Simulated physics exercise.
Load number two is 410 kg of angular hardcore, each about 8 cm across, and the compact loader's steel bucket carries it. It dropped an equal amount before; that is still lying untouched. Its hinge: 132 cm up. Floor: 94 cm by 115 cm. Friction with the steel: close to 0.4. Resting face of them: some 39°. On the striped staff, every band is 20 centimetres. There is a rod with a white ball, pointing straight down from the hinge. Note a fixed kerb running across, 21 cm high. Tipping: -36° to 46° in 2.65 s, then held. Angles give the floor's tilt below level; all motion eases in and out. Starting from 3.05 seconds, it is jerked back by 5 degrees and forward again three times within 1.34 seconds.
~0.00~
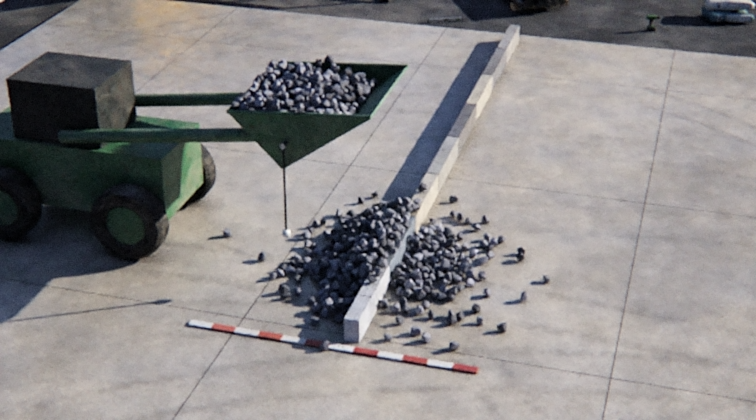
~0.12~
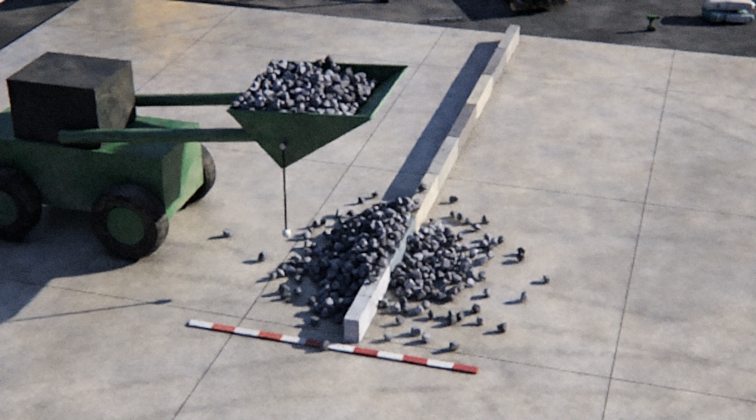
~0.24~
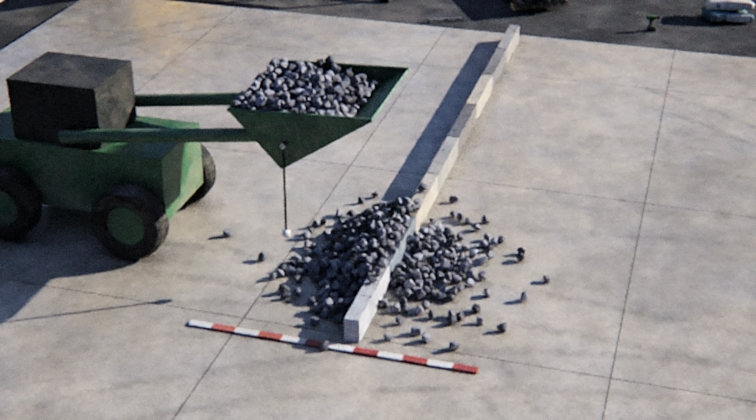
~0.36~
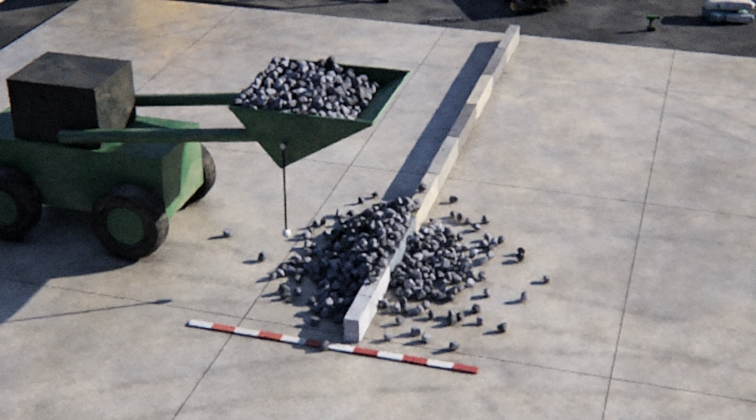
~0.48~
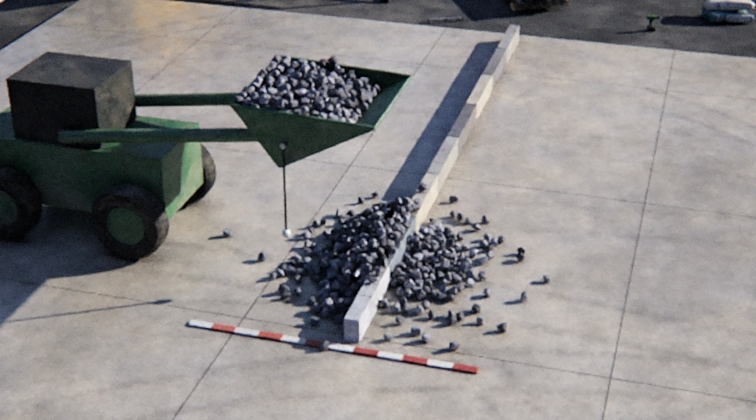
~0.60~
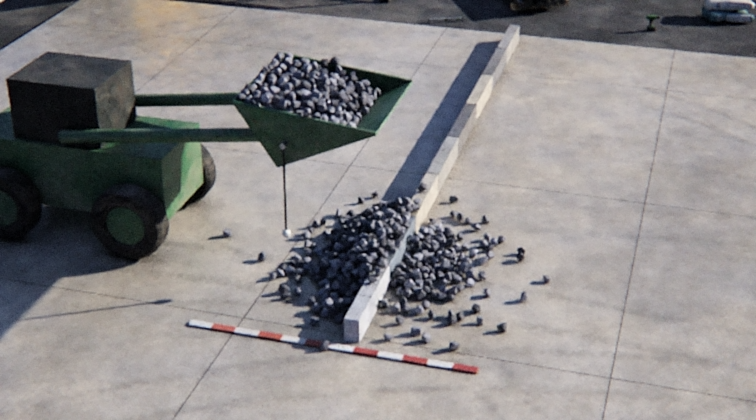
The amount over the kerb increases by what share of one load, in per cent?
By about 66 per cent of a load.
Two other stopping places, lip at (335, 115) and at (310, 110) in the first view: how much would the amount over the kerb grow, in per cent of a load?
10 %, then 0 %.
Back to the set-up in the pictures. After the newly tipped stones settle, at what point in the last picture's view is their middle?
Centre at roughly (414, 252).
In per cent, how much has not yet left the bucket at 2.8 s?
Close to 5 in a hundred.
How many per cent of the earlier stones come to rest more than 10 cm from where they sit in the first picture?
I'd put it at about 5 per cent.
After 2.0 s the floor is at 33°; in per cent of one load, 92 in the bucket, 83 on this side of the kerb, 26 over the kerb; the foremost stones are at (508, 291).
After 2.8 s the floor is at 46°; in per cent of one load, 5 in the bucket, 120 on this side of the kerb, 75 over the kerb; the foremost stones are at (516, 277).
After 4.8 s the floor is at 46°; in per cent of one load, 0 in the bucket, 108 on this side of the kerb, 92 over the kerb; the foremost stones are at (524, 282).
After 7.5 s the floor is at 46°; in per cent of one load, 0 in the bucket, 108 on this side of the kerb, 92 over the kerb; the foremost stones are at (524, 282). Net gain over the kerb, 66.
